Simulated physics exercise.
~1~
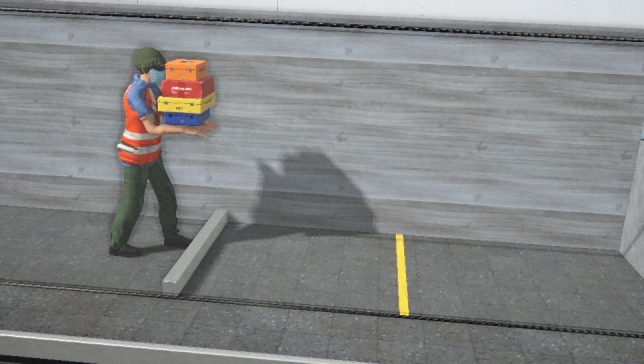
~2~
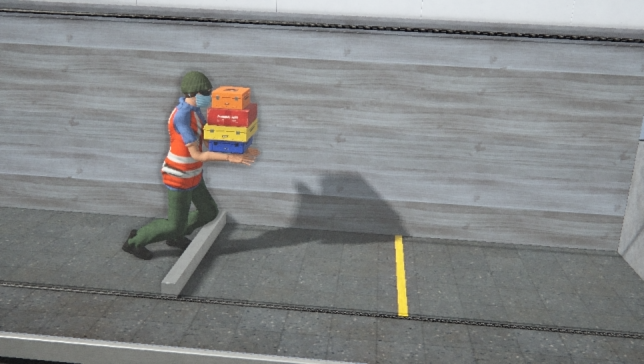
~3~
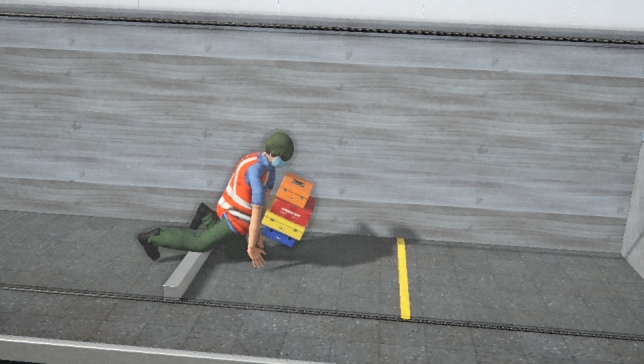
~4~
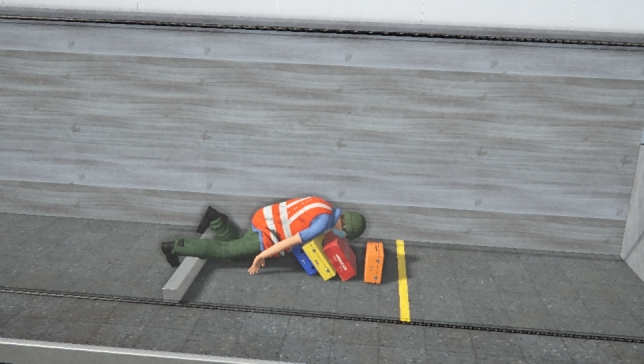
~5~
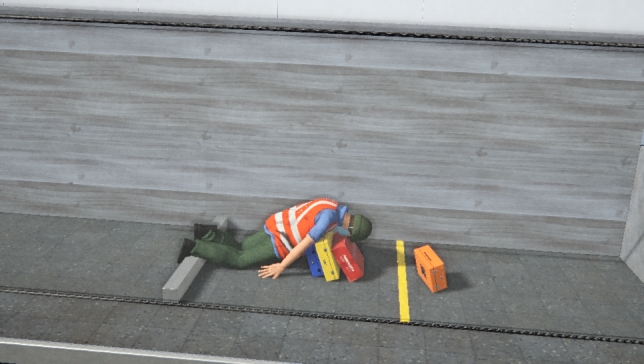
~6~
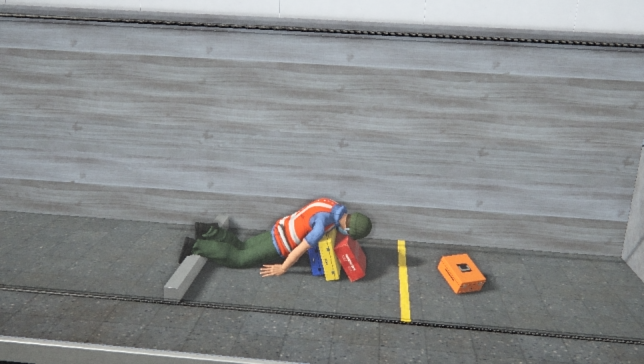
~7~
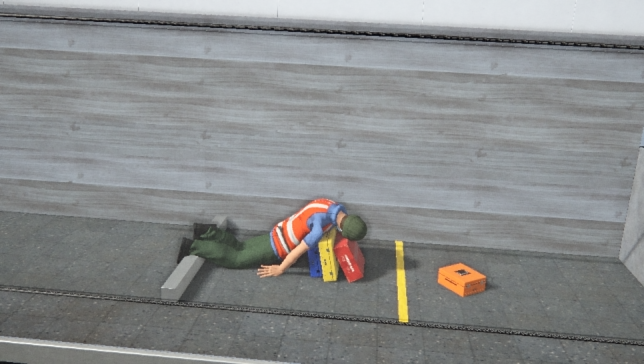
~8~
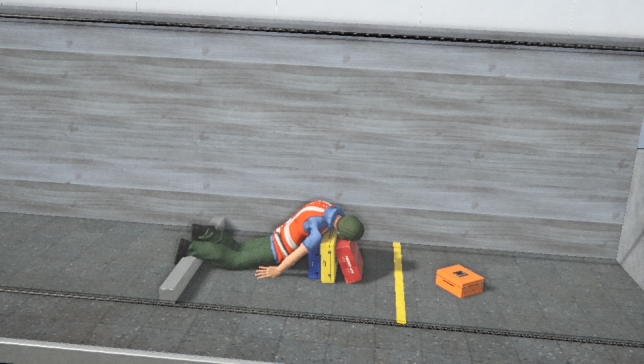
A worker in an orange vest carrying four stacked toolboxes pitched forward over a low kerb and fell flat on top of them. The orange one tumbled across the yellow line, while the red, yellow and blue ones stayed short of it.
